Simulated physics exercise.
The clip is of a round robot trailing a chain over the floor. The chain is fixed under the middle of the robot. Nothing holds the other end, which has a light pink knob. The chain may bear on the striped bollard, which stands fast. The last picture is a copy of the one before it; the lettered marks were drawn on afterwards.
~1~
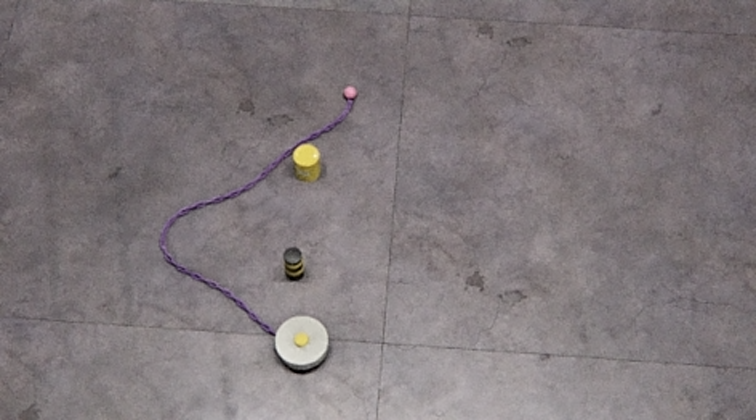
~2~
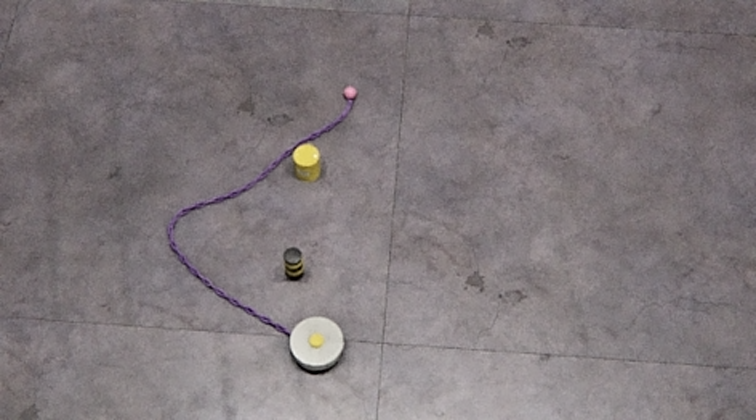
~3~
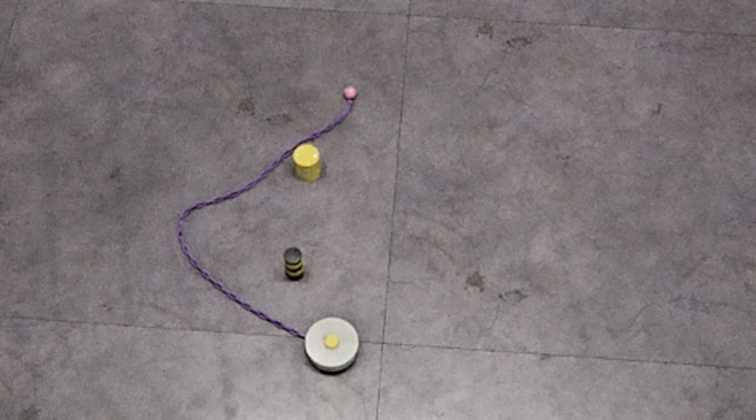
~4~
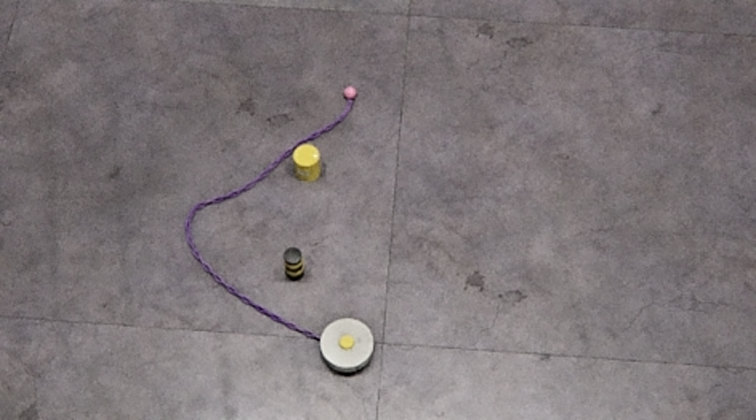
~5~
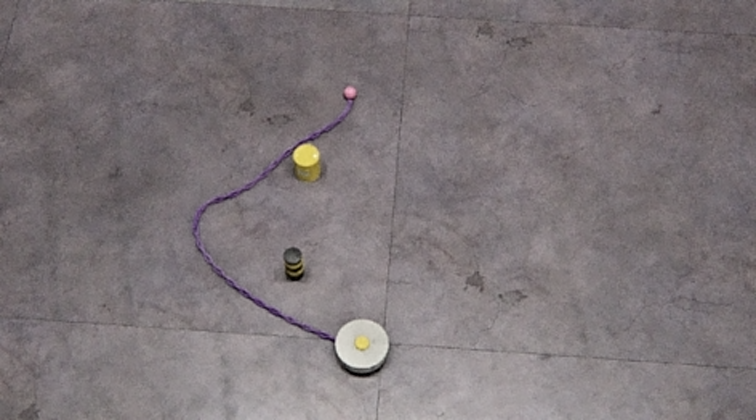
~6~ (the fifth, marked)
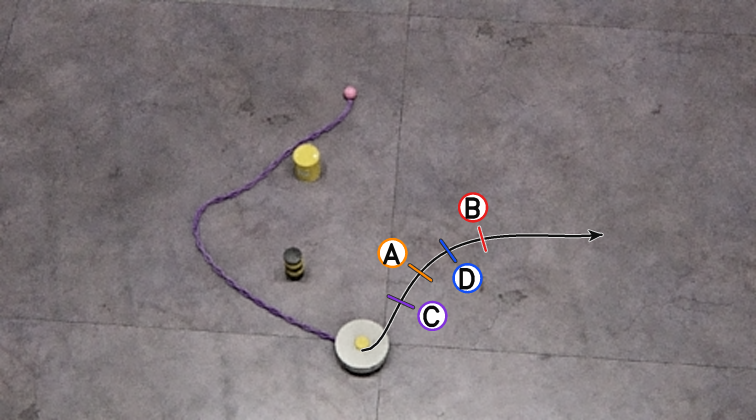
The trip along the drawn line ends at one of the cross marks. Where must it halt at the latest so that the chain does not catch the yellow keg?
Mark B.
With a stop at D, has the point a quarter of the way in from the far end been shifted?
By then, no.
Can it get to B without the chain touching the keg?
For that mark, yes.
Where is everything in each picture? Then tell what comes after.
The first picture shows bollard (294, 264); robot (302, 344); free end (350, 93).
The second picture shows robot (317, 344); free end (350, 93).
The third picture shows robot (332, 345); bollard (294, 264).
The fourth picture shows robot (347, 346); yellow keg (307, 163).
The fifth picture shows robot (362, 347); free end (350, 93); yellow keg (307, 163); bollard (294, 264).
On the marked copy, A at (420, 273); B at (482, 239); C at (401, 302); D at (448, 251); the route from (362, 351) via (455, 247) to (602, 235).
With B. Early on, robot (399, 301), middle of the chain (208, 228), free end (350, 93).
Further on, robot (435, 255), middle of the chain (225, 234), free end (350, 93).
At the end, robot (483, 235), middle of the chain (277, 254), free end (350, 93); only the bollard has been touched, if anything.
As for the rest, A is safe but short; C is safe but short; D is safe but short.
